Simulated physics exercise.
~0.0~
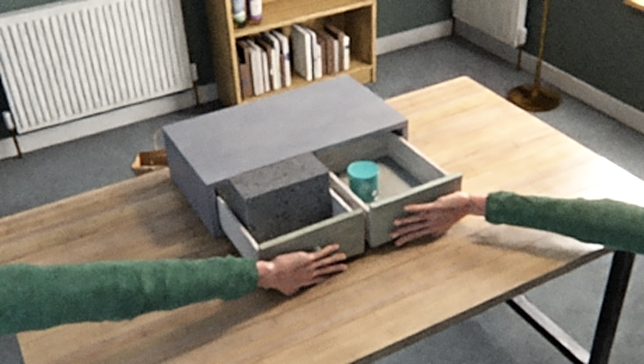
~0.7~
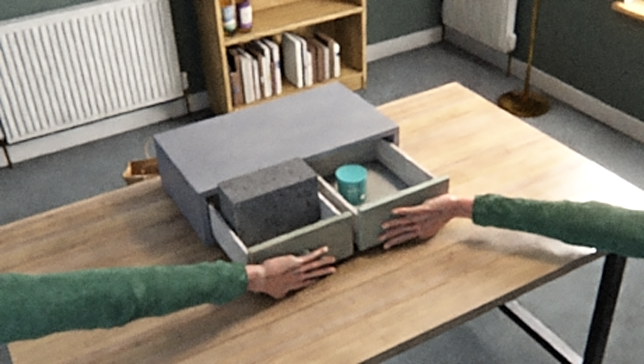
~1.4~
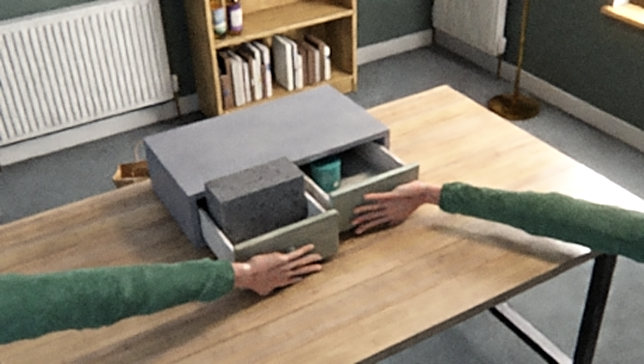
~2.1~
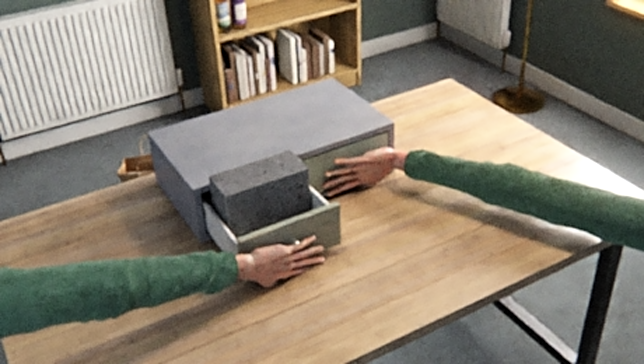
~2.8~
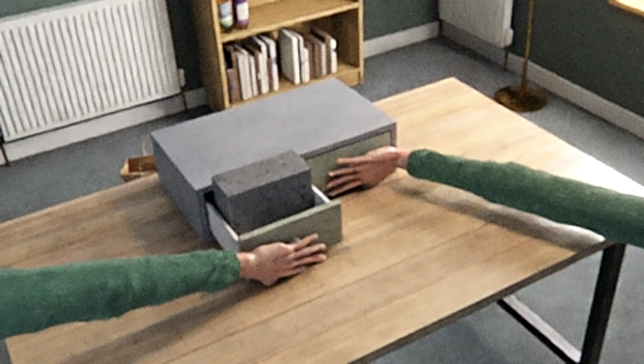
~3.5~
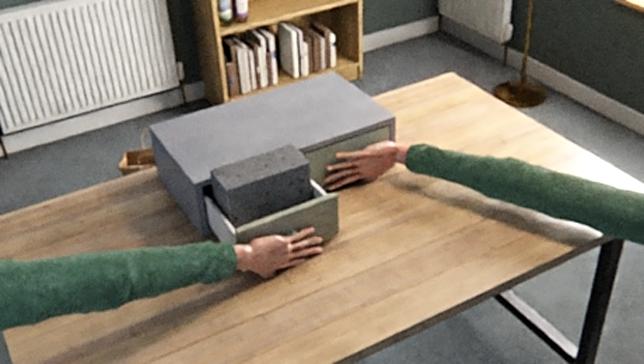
The video shows two hands in green sleeves pushing the open drawers of a grey chest on a wooden table. The right drawer, holding a turquoise pot, slides fully shut, while the left drawer, holding a dark grey brick, moves in slightly and stays partly open.
